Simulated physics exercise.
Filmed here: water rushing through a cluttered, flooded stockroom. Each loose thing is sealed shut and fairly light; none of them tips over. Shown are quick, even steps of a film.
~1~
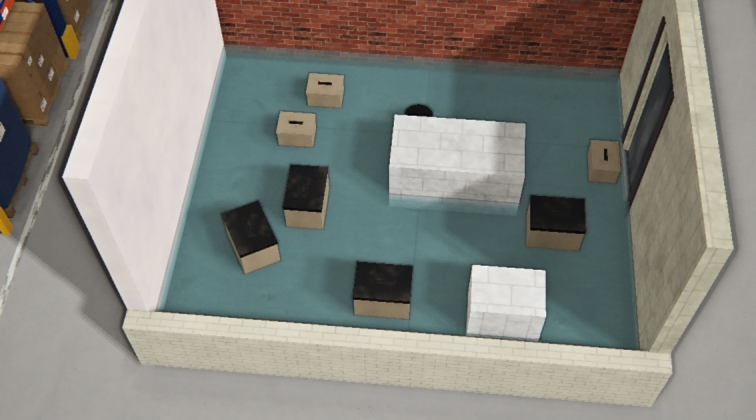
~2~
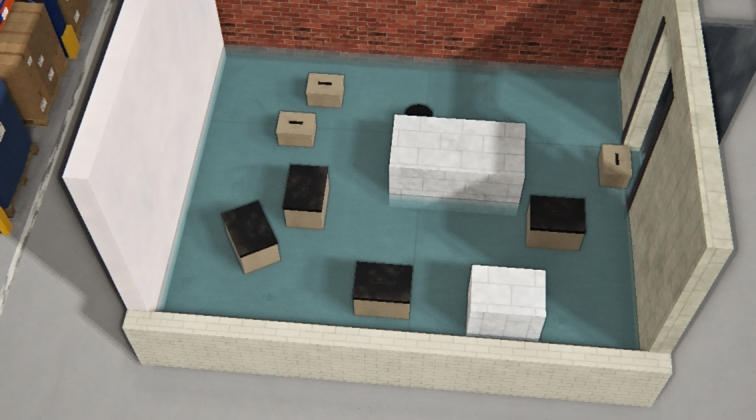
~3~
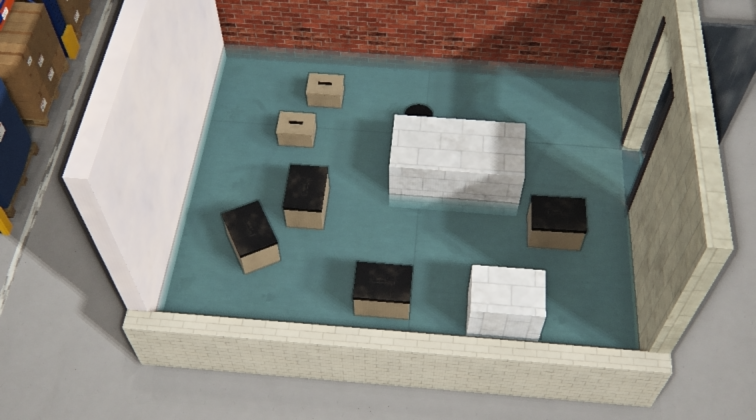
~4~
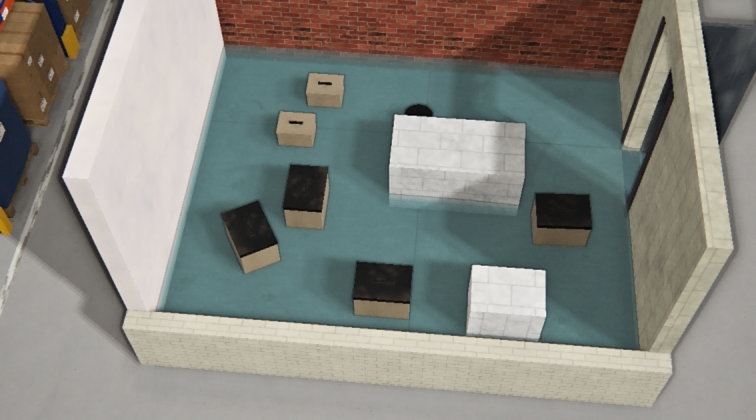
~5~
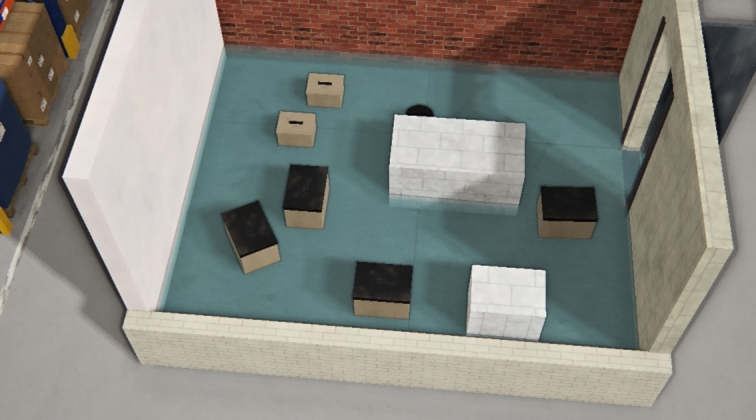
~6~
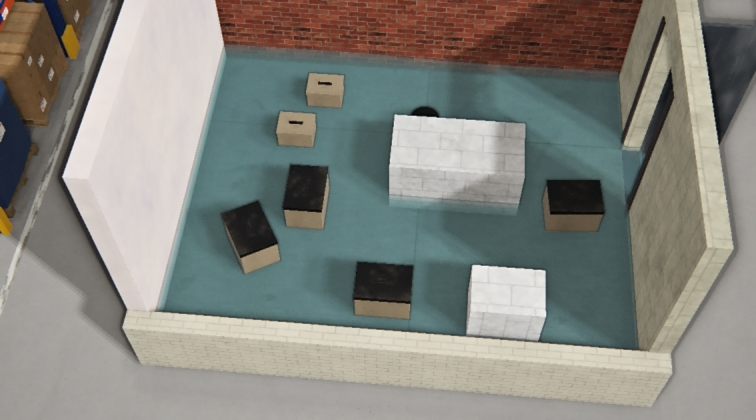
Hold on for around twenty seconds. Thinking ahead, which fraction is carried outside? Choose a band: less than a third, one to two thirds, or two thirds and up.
One to two thirds.
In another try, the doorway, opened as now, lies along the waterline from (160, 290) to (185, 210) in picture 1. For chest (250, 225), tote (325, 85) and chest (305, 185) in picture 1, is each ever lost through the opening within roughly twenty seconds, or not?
Escapes, escapes, escapes.
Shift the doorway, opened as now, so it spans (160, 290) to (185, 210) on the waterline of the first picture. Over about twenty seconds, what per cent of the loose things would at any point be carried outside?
60 per cent.
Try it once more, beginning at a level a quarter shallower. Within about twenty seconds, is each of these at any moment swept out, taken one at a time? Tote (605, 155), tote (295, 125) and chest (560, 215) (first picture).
In turn: Swept away, remains, swept away.
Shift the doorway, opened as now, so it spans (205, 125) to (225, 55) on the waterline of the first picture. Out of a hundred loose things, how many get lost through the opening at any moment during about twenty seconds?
Result: 60 per cent.
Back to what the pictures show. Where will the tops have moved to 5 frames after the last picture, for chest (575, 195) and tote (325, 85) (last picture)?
First object near (629, 158); second object near (352, 83).
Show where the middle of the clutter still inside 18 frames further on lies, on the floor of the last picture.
Mean floor position: Approx. (393, 193) px, last view.
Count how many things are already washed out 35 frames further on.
I reckon 3.
A moment on, 1 of 8 are out; 7 afloat.
Next, 2 of 8 are out; 6 afloat.
Later, 3 of 8 are out; 5 afloat.
In the end, 3 of 8 are out; 5 afloat.
